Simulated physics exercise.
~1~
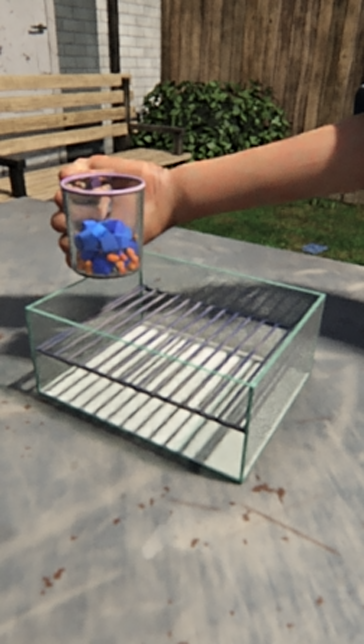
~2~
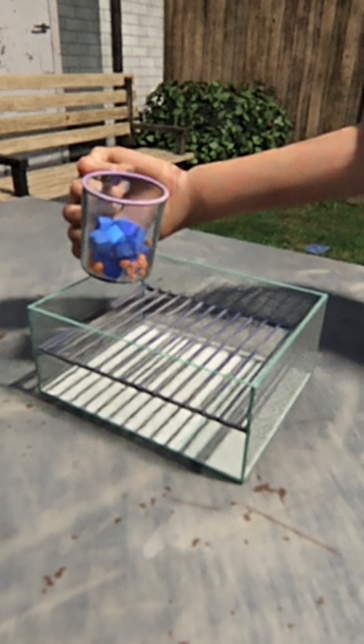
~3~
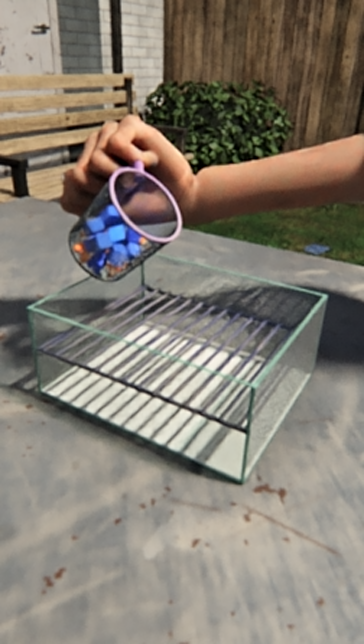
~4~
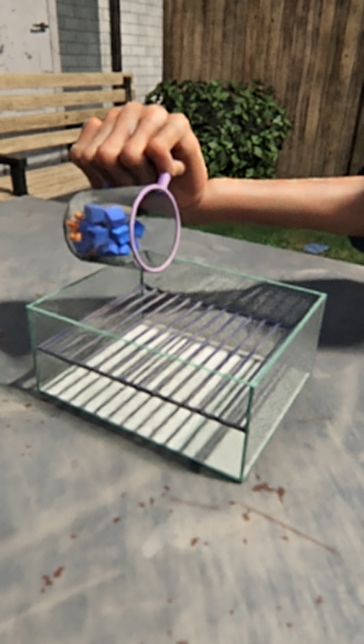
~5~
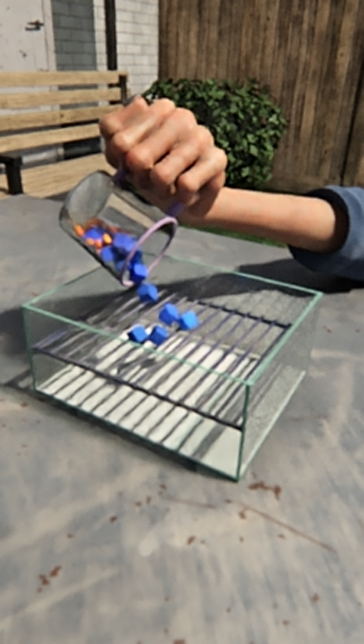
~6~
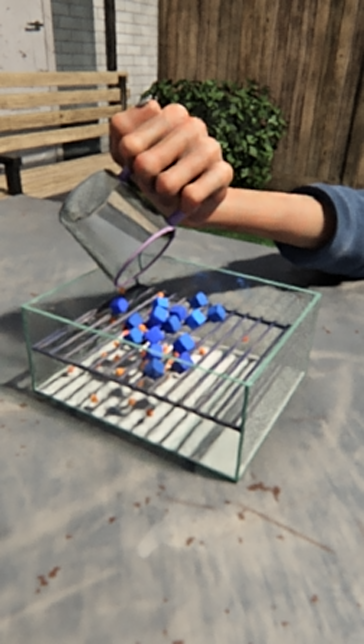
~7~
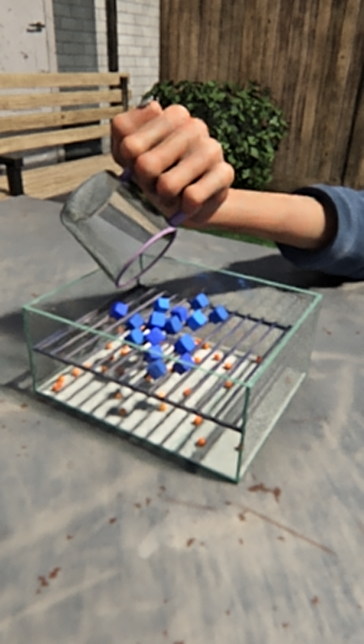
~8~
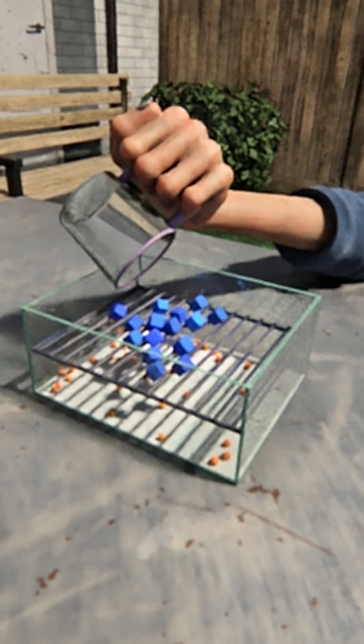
A hand reaching in from the right holds a clear cup with a pinkish rim, filled with blue cubes and small orange pieces, above a glass box on a grey outdoor table. The view looks down slightly, with a wire rack inside the box and a bench, bush and wooden fence behind. The hand tips the cup rightward onto its side, and blue cubes tumble out first. The orange pieces follow, dropping through the gaps between the wires. Finally, the emptied cup hangs tilted mouth-down, the blue cubes rest on the rack, and the orange pieces lie scattered beneath it.
